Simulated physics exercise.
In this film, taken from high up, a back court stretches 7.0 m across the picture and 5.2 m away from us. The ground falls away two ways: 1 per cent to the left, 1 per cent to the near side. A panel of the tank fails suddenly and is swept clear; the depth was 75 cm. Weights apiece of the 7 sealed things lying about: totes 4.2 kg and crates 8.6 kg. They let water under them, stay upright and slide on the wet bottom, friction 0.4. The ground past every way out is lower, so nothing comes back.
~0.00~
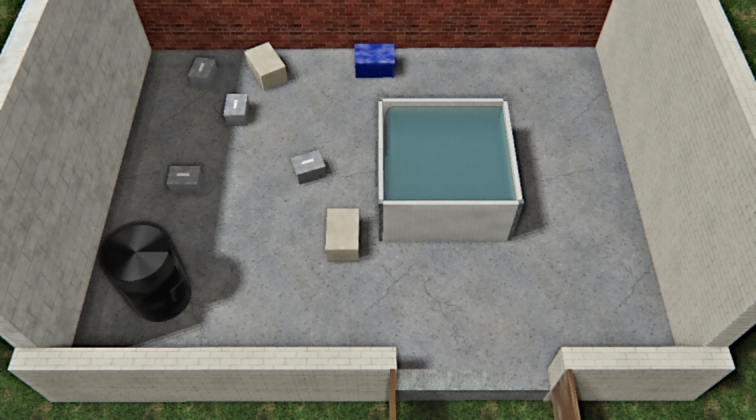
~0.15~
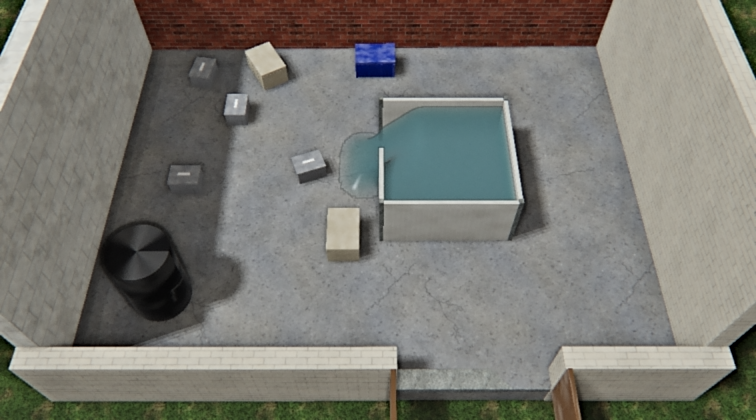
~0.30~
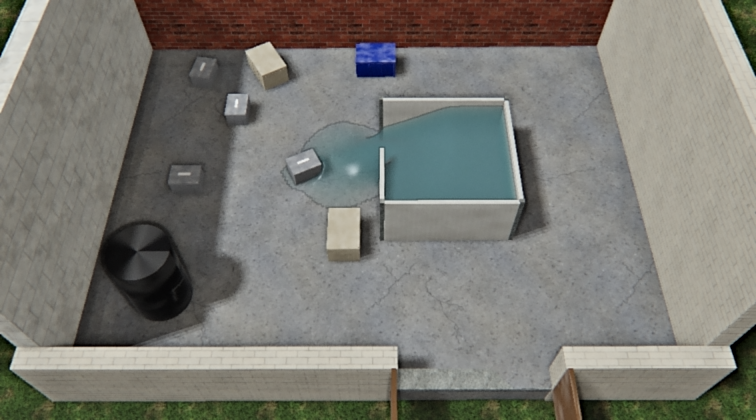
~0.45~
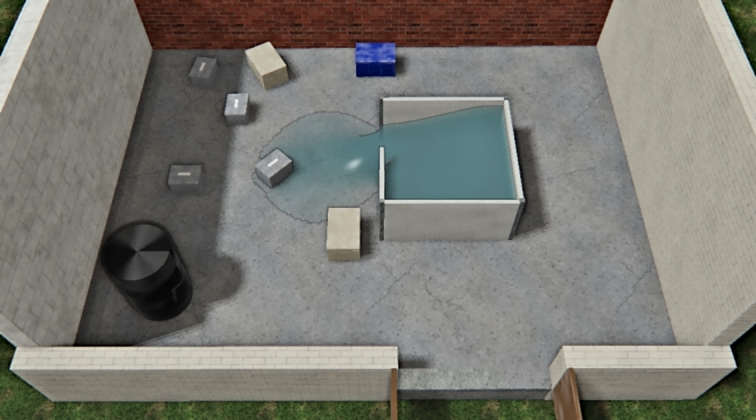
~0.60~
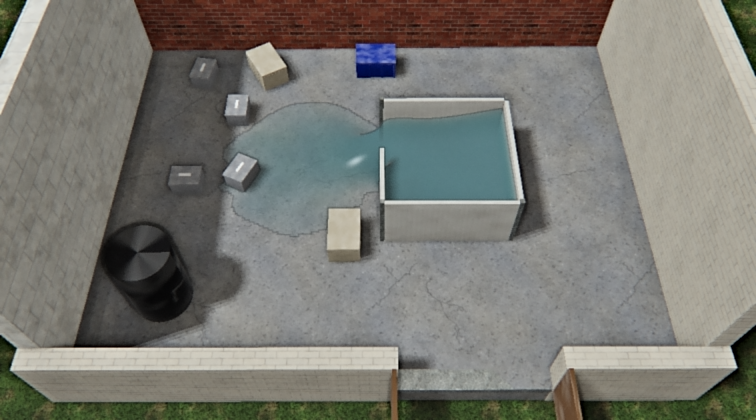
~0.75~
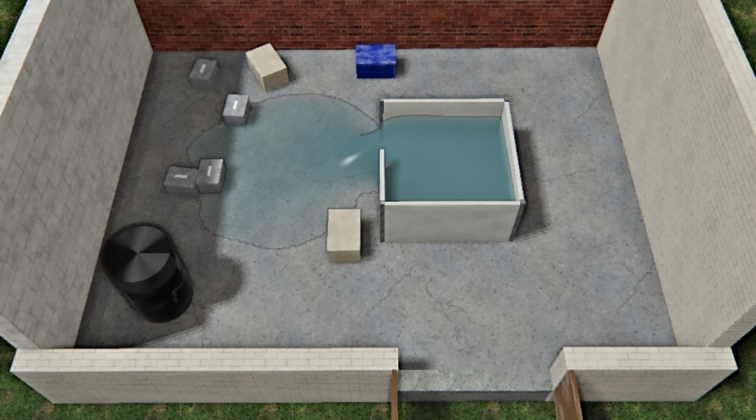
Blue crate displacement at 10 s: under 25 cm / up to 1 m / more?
It will move a modest way.
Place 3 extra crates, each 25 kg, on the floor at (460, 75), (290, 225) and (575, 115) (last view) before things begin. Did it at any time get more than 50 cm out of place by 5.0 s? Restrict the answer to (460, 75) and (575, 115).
Well, the first one is lower and the other lower.
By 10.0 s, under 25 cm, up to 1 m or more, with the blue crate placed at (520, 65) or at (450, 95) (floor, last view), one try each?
From the first spot it does not really budge, and from the second it does not really budge.
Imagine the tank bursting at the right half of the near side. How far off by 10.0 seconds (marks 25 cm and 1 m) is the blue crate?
Afterwards the blue crate stays almost motionless.
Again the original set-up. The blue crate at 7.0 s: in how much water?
About 3 cm.
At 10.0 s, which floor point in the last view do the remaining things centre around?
It sits at about (310, 196).
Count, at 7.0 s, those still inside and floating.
At that moment it comes to 5.
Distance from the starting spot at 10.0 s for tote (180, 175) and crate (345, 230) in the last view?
First 600 cm, then 50 cm.
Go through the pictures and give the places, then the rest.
The blue crate at (375, 53) rests on the ground; 2.5 m2 under water; 0 of 7 have shifted, in the first frame.
The blue crate at (375, 53) rests on the ground; water covers 3.1 m2; 0 of 7 have shifted, in the second frame.
The blue crate at (376, 53) rests on the ground; 3.8 m2 under water; 1 of 7 have shifted, in the third frame.
The blue crate at (376, 52) rests on the ground; water covers 4.9 m2; 1 of 7 have shifted, in the fourth frame.
The blue crate at (376, 53) rests on the ground; 6.1 m2 under water; 1 of 7 have shifted, in the fifth frame.
The blue crate at (376, 54), on the bottom; water covers 7.6 m2; 1 of 7 have shifted, in the sixth frame.
After 2.0 s the blue crate is near (376, 54), 0.0 m from its start, aground; 0 of 7 are out; 5 afloat.
After 4.5 s the blue crate is near (376, 54), 0.0 m from its start, aground; 0 of 7 are out; 5 afloat.
After 7.0 s the blue crate is near (413, 76), 0.7 m from its start, aground; 0 of 7 are out; 5 afloat.
After 10.0 s the blue crate is near (413, 76), 0.7 m from its start, aground; 1 of 7 are out; 5 afloat.
